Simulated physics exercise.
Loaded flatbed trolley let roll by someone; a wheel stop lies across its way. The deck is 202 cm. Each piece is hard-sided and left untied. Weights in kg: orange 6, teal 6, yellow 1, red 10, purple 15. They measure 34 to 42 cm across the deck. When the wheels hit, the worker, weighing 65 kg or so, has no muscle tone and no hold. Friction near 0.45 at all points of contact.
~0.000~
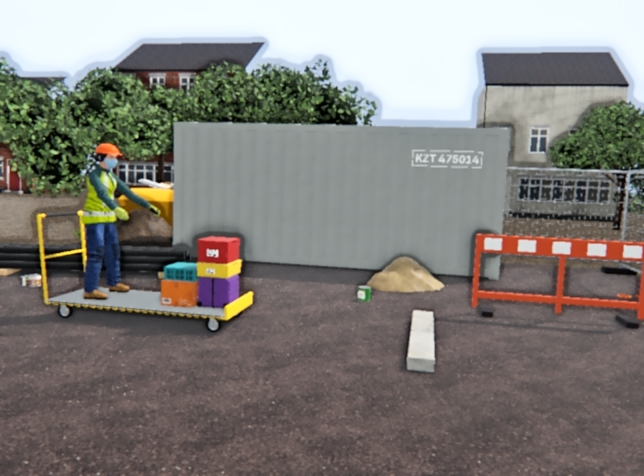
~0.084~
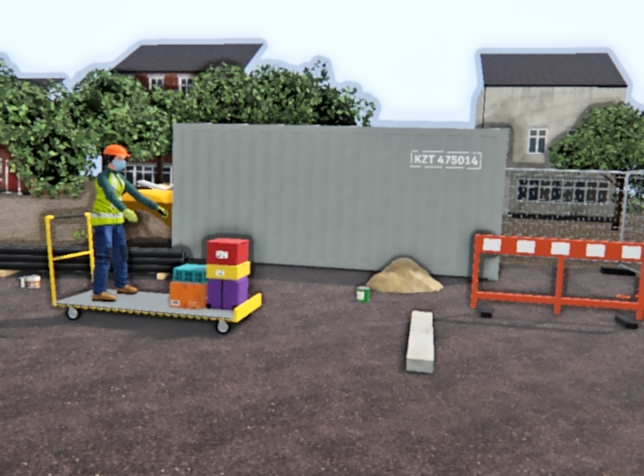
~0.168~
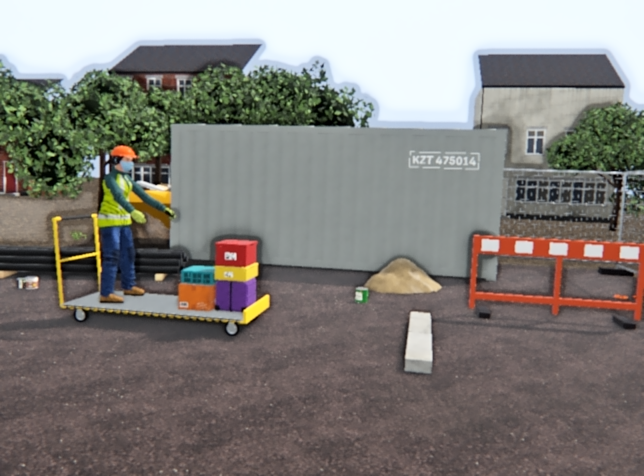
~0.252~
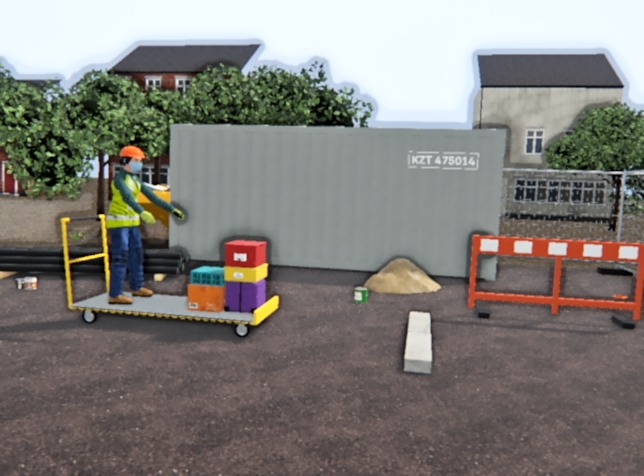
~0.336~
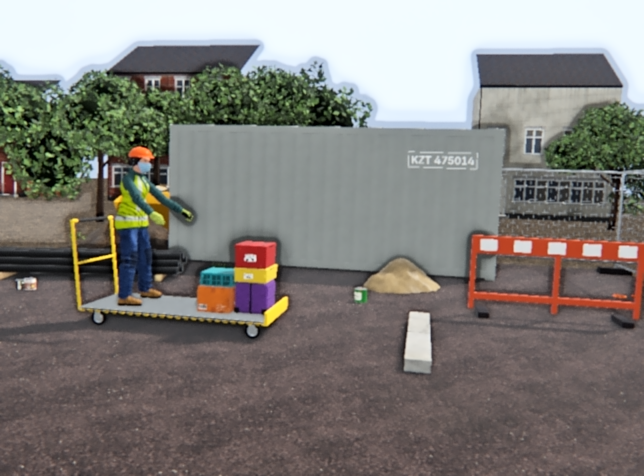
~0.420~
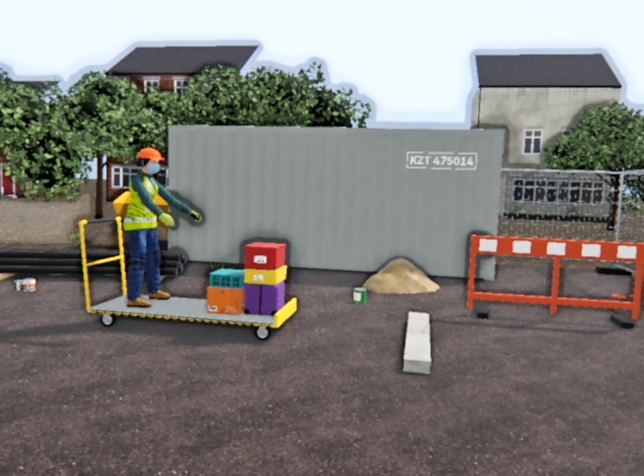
A flatbed trolley carrying stacked coloured boxes and a standing worker in an orange helmet rolled slowly a short way right past a grey container, while the worker's outstretched arms shifted about.
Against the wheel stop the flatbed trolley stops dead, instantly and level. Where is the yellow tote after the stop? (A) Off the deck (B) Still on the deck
Answer: A.
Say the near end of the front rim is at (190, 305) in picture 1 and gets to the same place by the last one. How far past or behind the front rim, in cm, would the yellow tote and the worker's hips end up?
Rest positions: Yellow 70 cm past rim; hips 90 cm behind rim.
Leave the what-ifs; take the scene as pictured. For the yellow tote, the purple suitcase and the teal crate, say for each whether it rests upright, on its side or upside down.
Resting: Yellow sideways, purple normal, teal normal.
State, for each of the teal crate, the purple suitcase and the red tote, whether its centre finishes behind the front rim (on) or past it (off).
By the last picture you'd see teal retained, purple retained and red shed.
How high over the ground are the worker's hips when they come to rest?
The hips settle roughly 50 cm above the ground.
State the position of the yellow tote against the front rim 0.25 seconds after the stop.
Around 10 cm short of the front rim.
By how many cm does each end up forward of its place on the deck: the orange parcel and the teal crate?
The orange one ends 10 cm forward and the teal one 5 cm forward.
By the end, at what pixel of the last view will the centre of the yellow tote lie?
(456, 330).
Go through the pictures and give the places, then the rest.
The first frame shows yellow tote (219, 268), orange parcel (185, 290), rim corner (226, 316); 190 cm still to roll.
The second frame shows yellow tote (228, 270), orange parcel (194, 292), rim corner (235, 318); 179 cm still to roll.
The third frame shows yellow tote (237, 271), orange parcel (202, 294), rim corner (245, 320); 167 cm still to roll.
The fourth frame shows yellow tote (246, 272), orange parcel (211, 295), rim corner (255, 321); 156 cm still to roll.
The fifth frame shows yellow tote (256, 273), orange parcel (221, 296), rim corner (266, 322); 145 cm still to roll.
The sixth frame shows yellow tote (266, 274), orange parcel (230, 298), rim corner (276, 324); 134 cm still to roll. Speed about 1.3 m/s.
The wheels strike at 1.41 s.
After 1.66 s the yellow tote is 9 cm behind the rim, tilted 15°, near (409, 282) in the last picture's view.
After 1.96 s the yellow tote is 2 cm past the rim, tilted 65°, near (420, 283) in the last picture's view.
After 2.41 s the yellow tote is 40 cm past the rim, tilted 130°, near (458, 322) in the last picture's view.
At rest, 4.0 s, past the rim, yellow tote and red tote; behind it, orange parcel, teal crate, purple suitcase and the worker's hips.
